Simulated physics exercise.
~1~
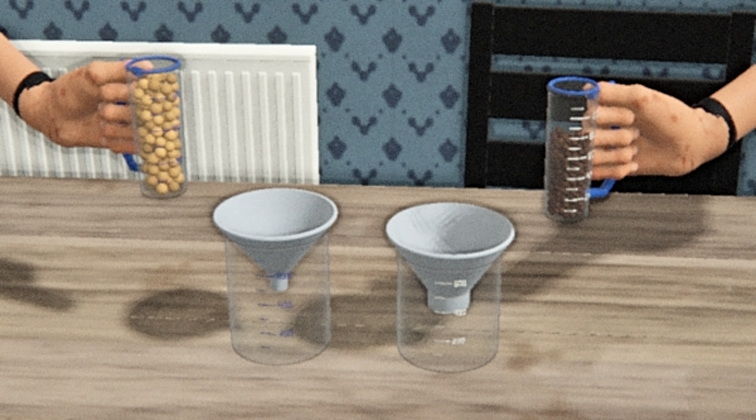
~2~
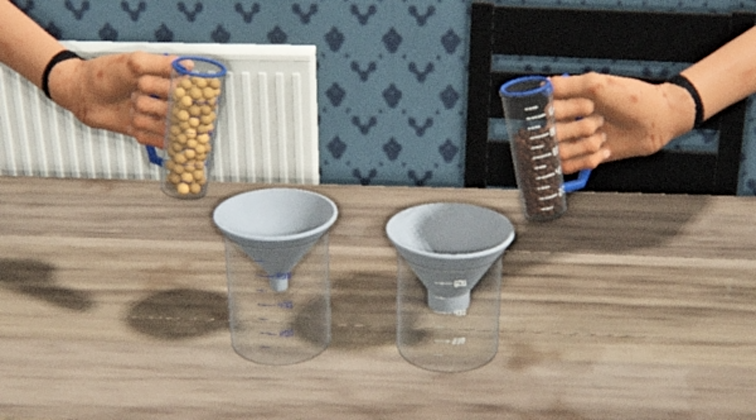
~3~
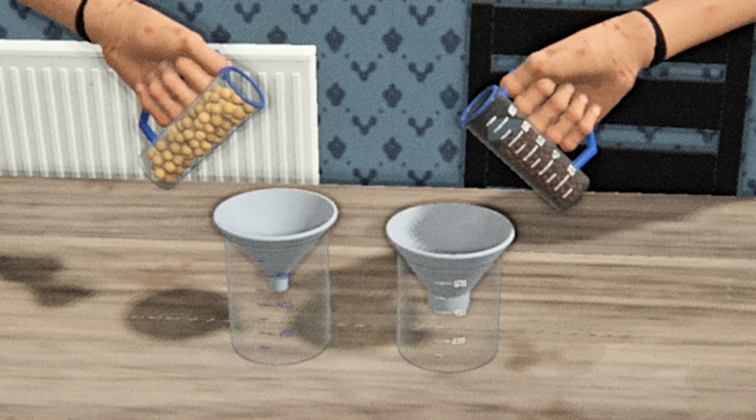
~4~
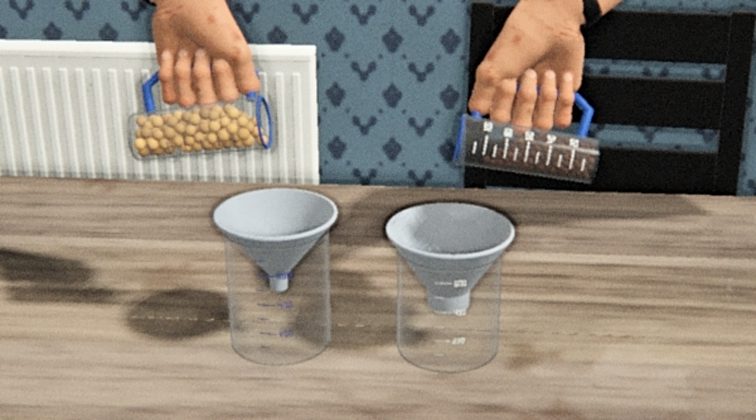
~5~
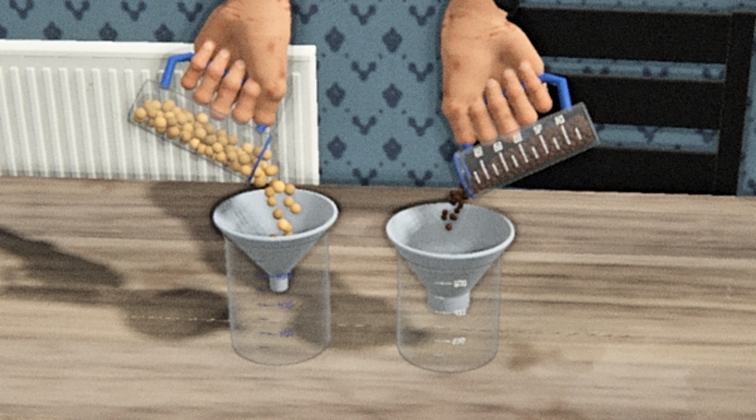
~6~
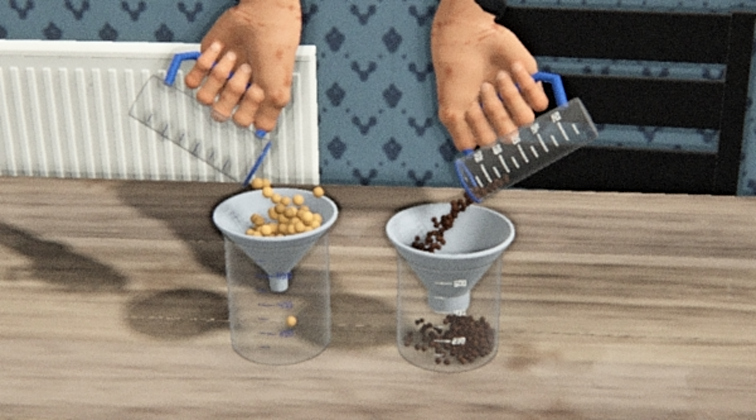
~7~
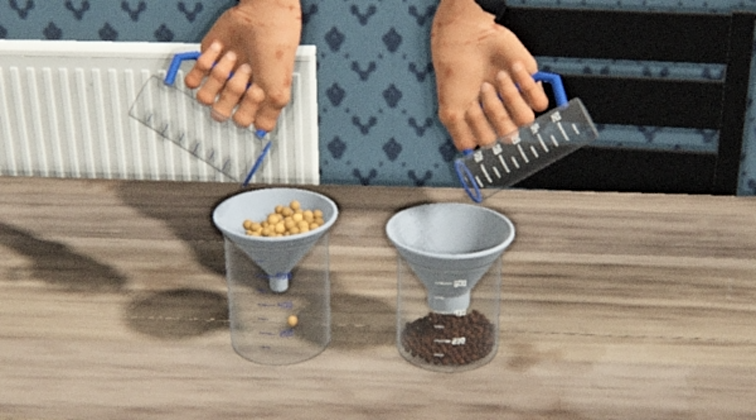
Two hands tipping cups over funnels, the pale balls jamming at left while small dark grains drop into the right jar.
